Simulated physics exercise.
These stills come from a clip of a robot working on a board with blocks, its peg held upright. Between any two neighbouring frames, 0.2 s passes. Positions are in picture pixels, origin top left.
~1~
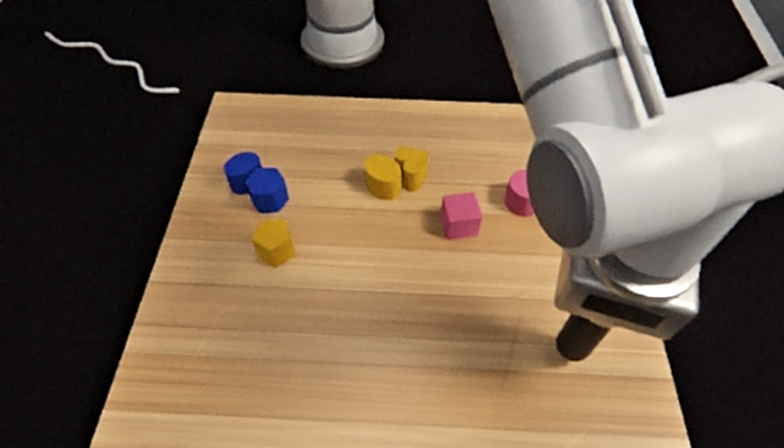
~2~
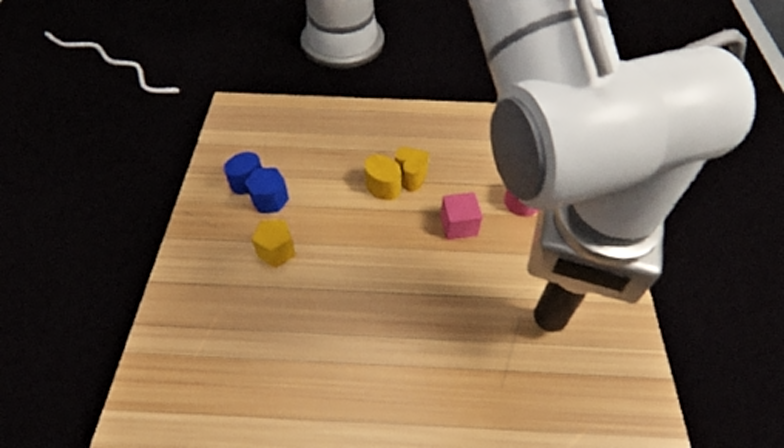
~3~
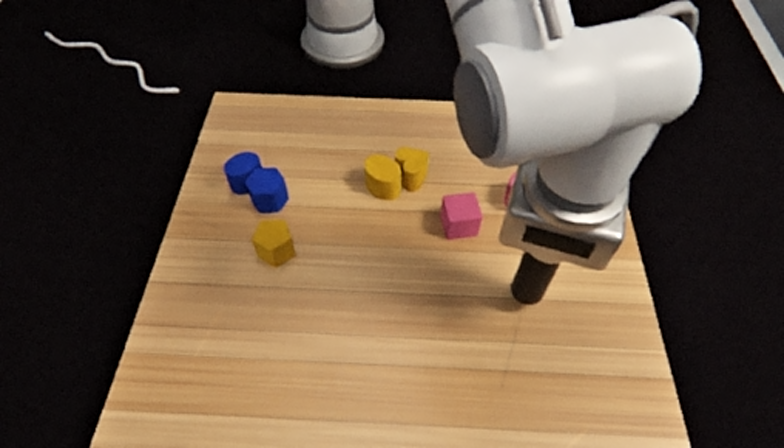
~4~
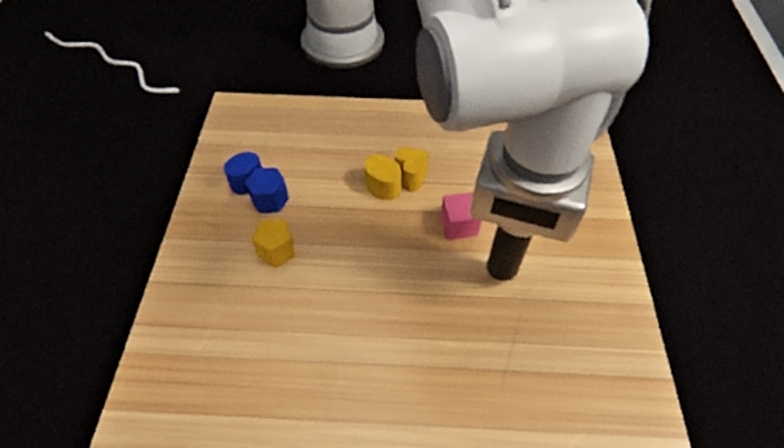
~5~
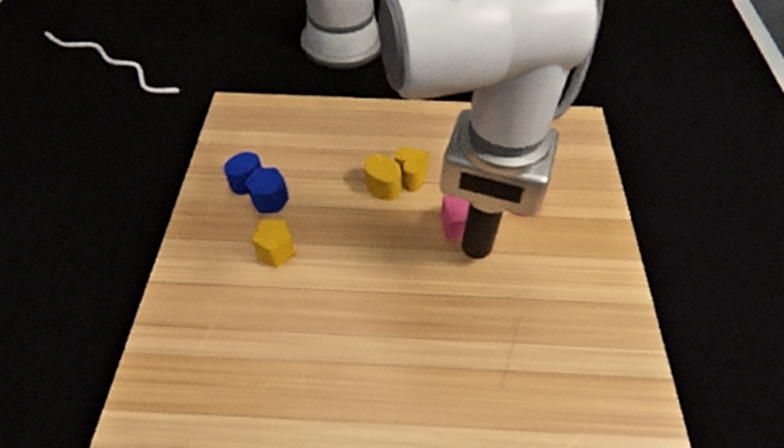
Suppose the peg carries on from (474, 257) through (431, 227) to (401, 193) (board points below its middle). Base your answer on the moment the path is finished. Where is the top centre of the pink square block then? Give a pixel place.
For the centre of its top, I'd go with (454, 189).
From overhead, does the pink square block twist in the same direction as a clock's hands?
In short: Yes.
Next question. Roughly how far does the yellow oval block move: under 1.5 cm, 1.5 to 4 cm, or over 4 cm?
Result: 1.5-4 cm.
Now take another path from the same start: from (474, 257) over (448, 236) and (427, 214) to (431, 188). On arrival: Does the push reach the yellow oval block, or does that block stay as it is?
Its place stays the same.
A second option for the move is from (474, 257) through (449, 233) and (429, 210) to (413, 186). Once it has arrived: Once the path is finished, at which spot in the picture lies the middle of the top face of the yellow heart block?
Around (406, 144).
What follows on the original path. One third of the way, peg at (446, 228); pink square block at (455, 195), turned 35° clockwise.
Two thirds of the way, peg at (420, 206); pink square block at (454, 189), turned 55° clockwise.
At the end, peg at (401, 183); yellow oval block at (372, 159); yellow heart block at (411, 150), turned 20° clockwise; pink square block at (454, 189), turned 55° clockwise.
